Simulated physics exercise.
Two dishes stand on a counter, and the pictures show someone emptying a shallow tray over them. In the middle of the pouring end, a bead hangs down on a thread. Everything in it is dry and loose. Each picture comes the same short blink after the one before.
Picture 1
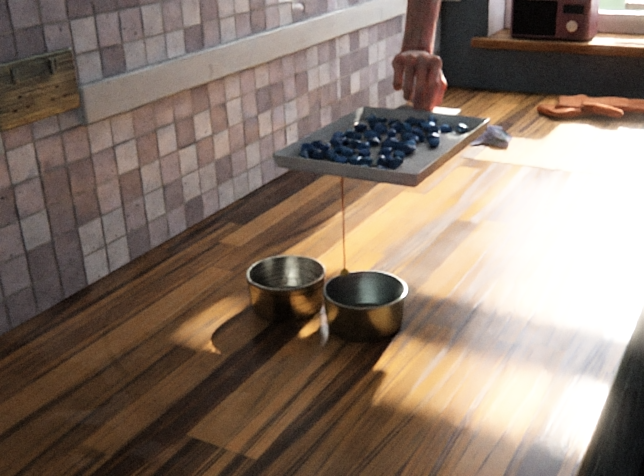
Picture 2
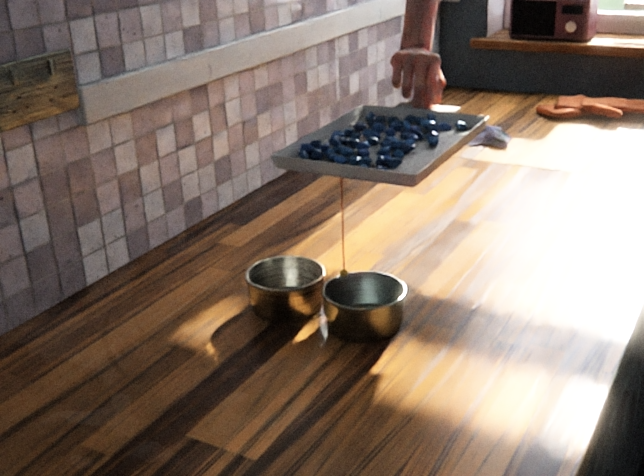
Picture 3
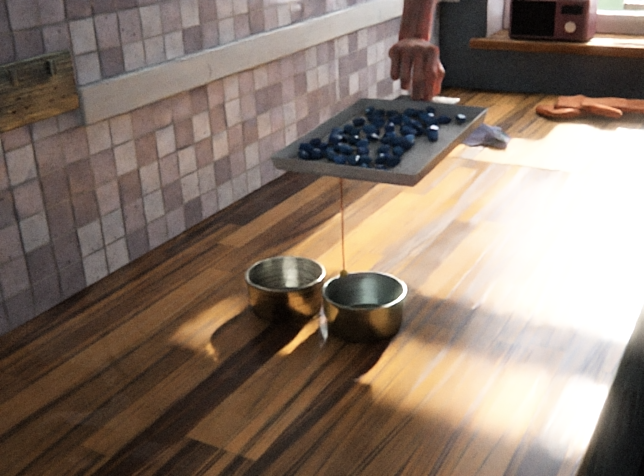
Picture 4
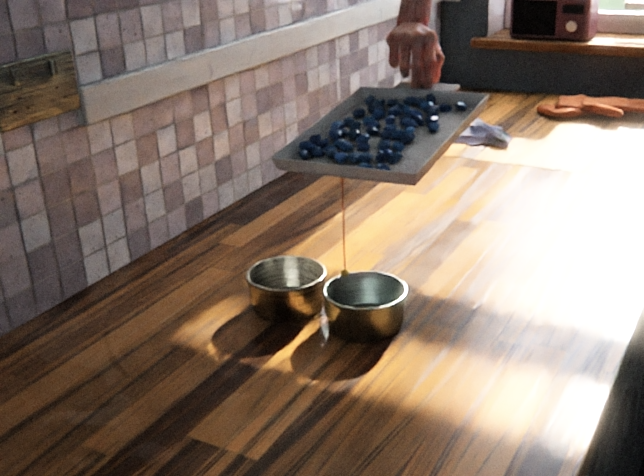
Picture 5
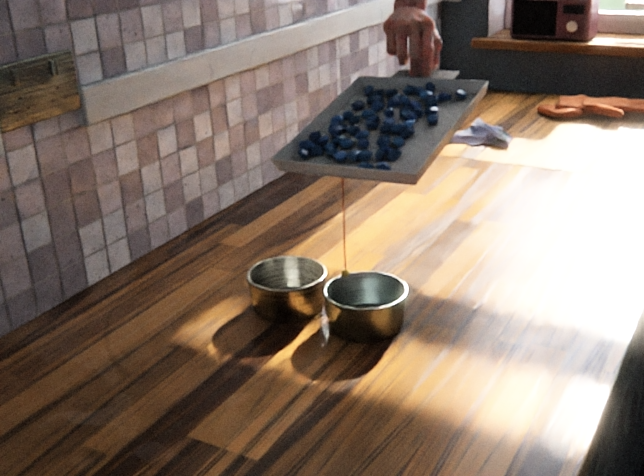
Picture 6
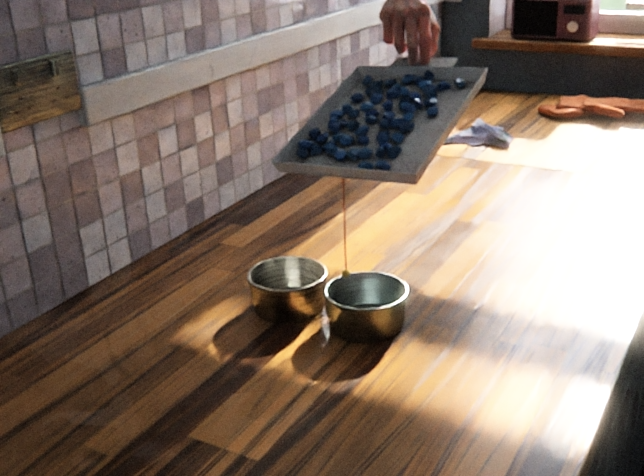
The clip shows a hand holding a shallow tray of dark blue stones above two metal dishes on a wooden counter, gradually raising the tray's far end so that it slopes more steeply, while the stones stay on it.
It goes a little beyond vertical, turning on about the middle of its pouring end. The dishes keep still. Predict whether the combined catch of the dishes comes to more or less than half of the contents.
The combined catch is less than half.
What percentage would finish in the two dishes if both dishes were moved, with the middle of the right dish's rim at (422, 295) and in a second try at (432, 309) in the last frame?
You'd end up with around 0 per cent and then around 10 per cent.
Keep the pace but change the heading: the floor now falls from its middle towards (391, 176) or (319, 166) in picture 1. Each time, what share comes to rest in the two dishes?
20 %, give or take, and then 60 %.
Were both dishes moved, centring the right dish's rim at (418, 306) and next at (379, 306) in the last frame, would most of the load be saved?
At place one not up to half; at place two in excess of half.
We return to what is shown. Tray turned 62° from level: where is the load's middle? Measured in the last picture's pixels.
Its middle sits at about pixel (320, 153).
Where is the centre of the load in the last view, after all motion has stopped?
Centre at rest: Close to (268, 341).
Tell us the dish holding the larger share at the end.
So the winner turns out to be the left-side one.
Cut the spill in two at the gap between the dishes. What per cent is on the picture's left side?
Estimate: Roughly 80 %.
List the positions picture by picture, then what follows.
Corners of the pouring end at (277, 154) and (415, 172), level; middle of the load at (375, 142), aquarium stones; left dish at (266, 301); right dish at (346, 321); bead on its thread at (345, 272), in the first frame.
Corners of the pouring end at (276, 154) and (414, 173), level; middle of the load at (374, 141), in the second frame.
Corners of the pouring end at (276, 156) and (413, 173), tipped barely, lowest at the left corner; middle of the load at (373, 137), in the third frame.
Corners of the pouring end at (276, 156) and (414, 172), tipped a little, lowest at the left corner; middle of the load at (374, 131), in the fourth frame.
Corners of the pouring end at (276, 158) and (413, 171), tipped a little, lowest at the left corner; middle of the load at (373, 125), in the fifth frame.
Corners of the pouring end at (276, 160) and (413, 171), tipped clearly, lowest at the left corner; middle of the load at (372, 119); left dish at (267, 302); right dish at (347, 322), in the sixth frame.
Soon after the last picture, tray tipped steeply; nearly all on the tray; a stray few in the air.
A little later, tray tipped past a quarter turn; about a quarter on the tray; a small part in the left dish; about a third outside both; about a quarter in the air.
Later still, tray tipped past a quarter turn; a stray few in the right dish; about a quarter in the left dish; most outside both.
At rest, tray tipped past a quarter turn; a stray few in the right dish; about a quarter in the left dish; most outside both.
